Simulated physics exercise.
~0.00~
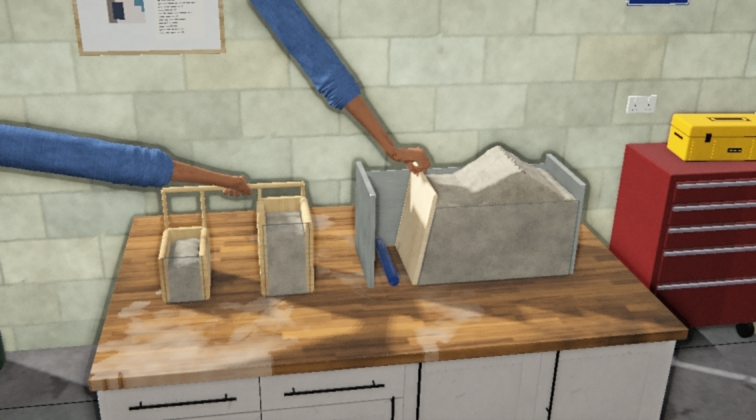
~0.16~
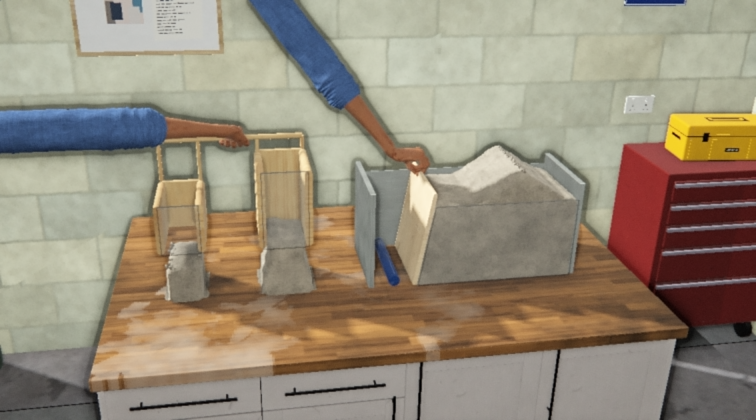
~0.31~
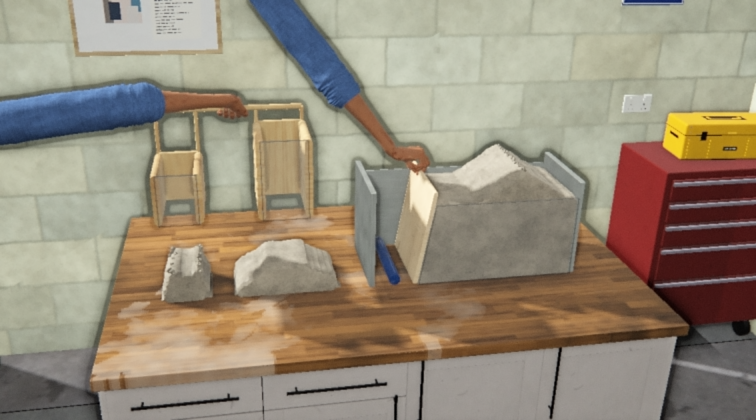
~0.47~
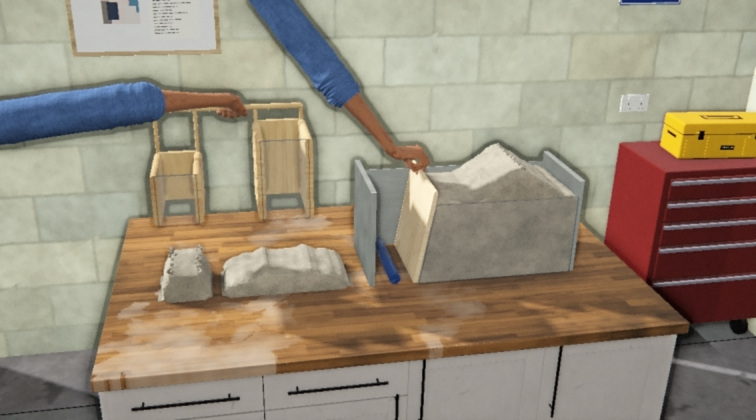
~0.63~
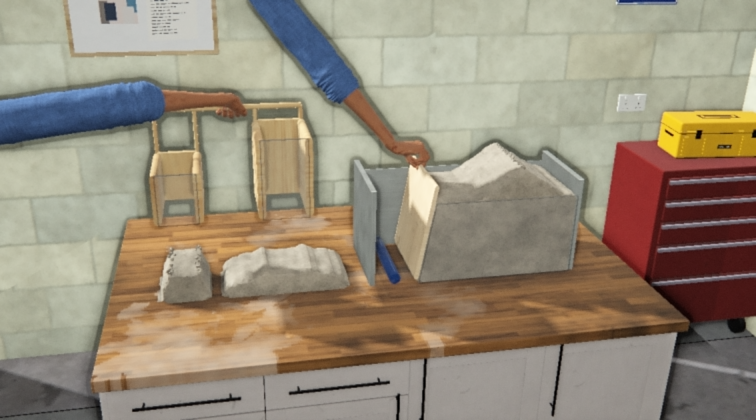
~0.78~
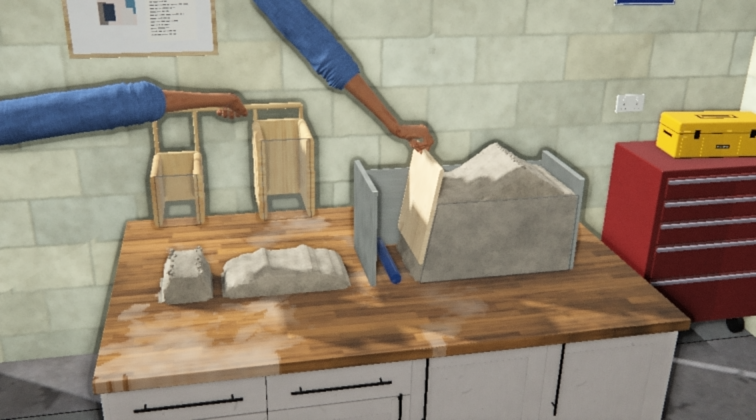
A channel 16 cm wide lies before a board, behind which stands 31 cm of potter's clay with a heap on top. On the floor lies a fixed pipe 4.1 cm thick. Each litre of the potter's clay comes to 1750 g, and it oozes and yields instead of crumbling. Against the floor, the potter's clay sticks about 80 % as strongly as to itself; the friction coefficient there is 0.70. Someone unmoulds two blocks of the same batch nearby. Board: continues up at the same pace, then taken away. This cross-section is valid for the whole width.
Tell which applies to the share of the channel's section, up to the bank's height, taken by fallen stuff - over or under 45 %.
What applies is over.
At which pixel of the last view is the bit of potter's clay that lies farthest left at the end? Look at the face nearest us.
At about (377, 282).
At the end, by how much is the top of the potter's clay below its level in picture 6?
The gap comes to about 8.5 centimetres.
After 1.03 s, the fallen stuff reaches 39 % of the way across, with nothing on top of the pipe; the channel is 12 % full.
After 1.32 s, the fallen stuff reaches 96 % of the way across, with 8.6 cm on top of the pipe; the channel is 41 % full.
After 1.61 s, the fallen stuff reaches 97 % of the way across, with 13 cm on top of the pipe; the channel is 56 % full.
After 1.90 s, the fallen stuff reaches 97 % of the way across, with 13 cm on top of the pipe; the channel is 56 % full.
After 1.94 s, at the end, the fallen stuff reaches 97 % of the way across, with 13 cm on top of the pipe; the channel is 56 % full.
